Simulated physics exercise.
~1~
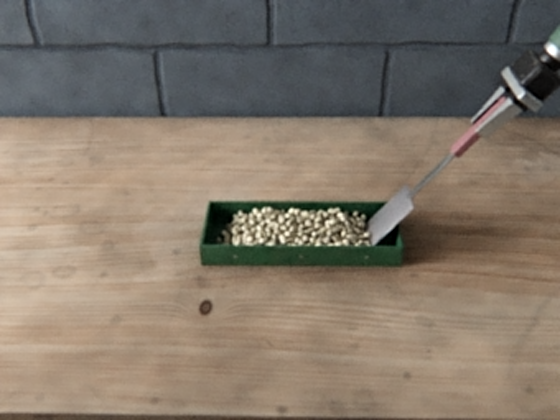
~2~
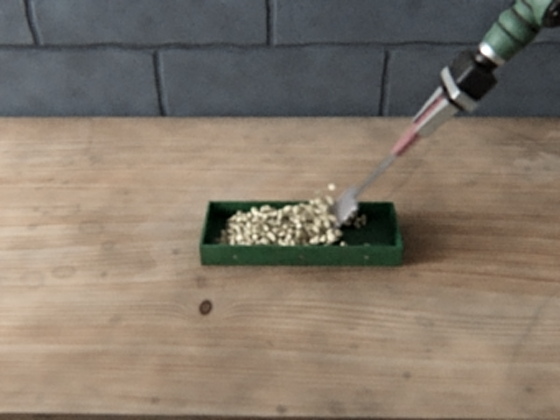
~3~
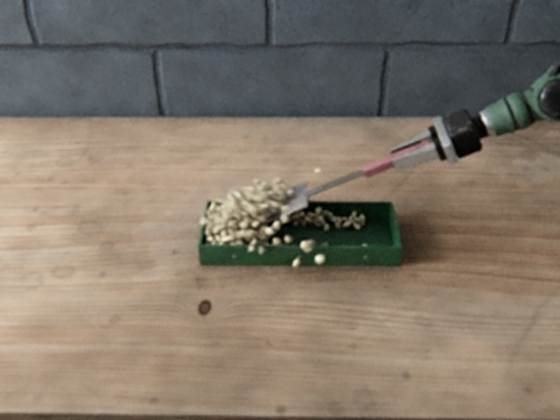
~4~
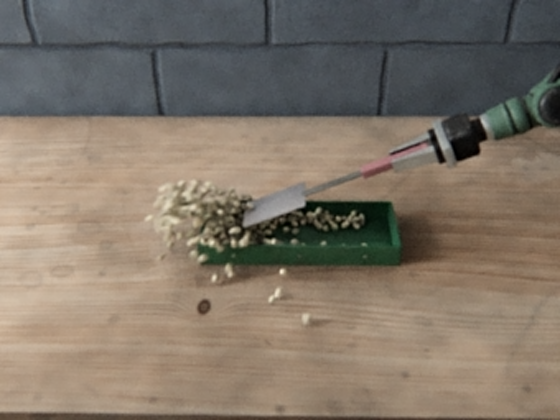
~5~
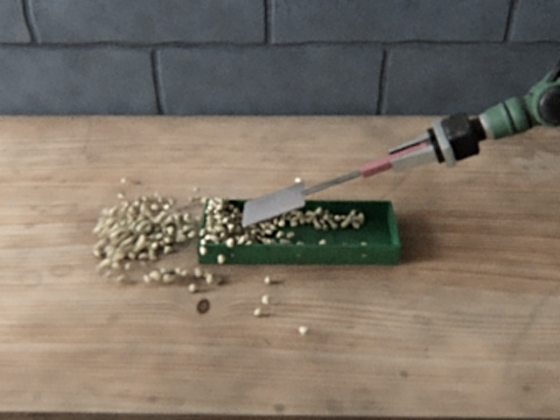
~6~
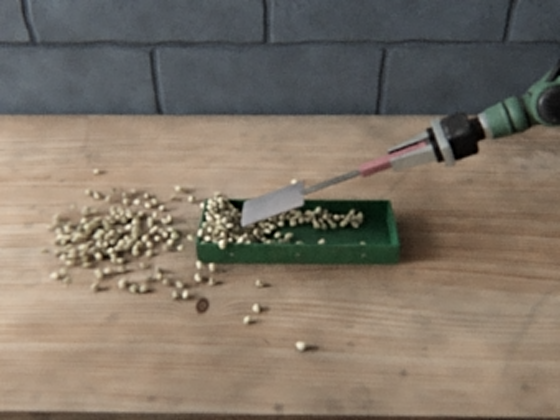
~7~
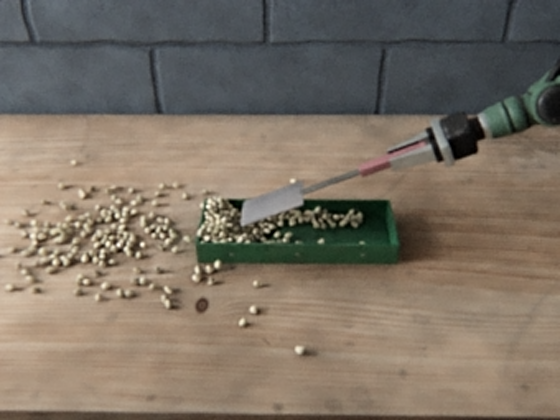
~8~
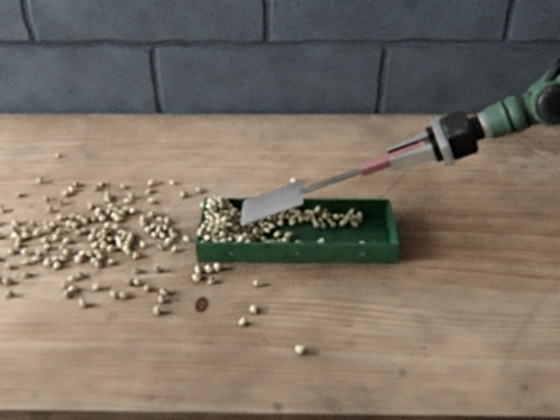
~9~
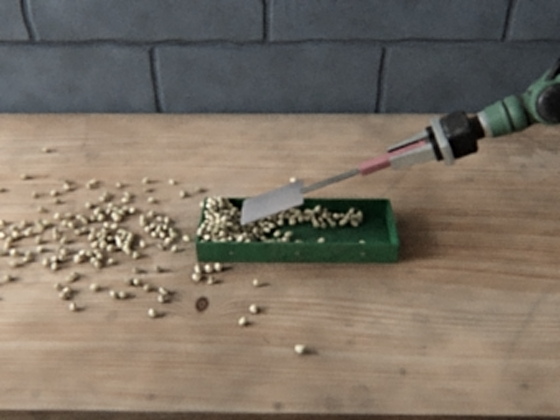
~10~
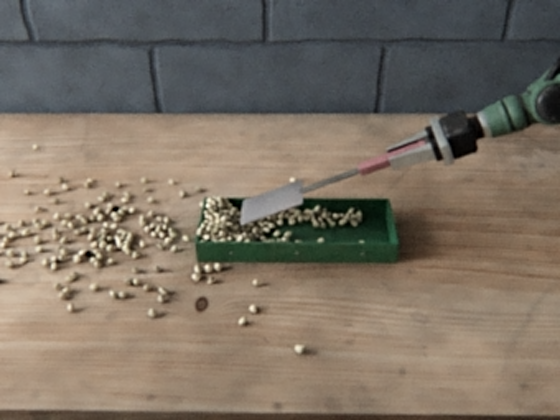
On a wooden table, a robot arm's paddle sweeps beans left, scattering many beyond the green tray.
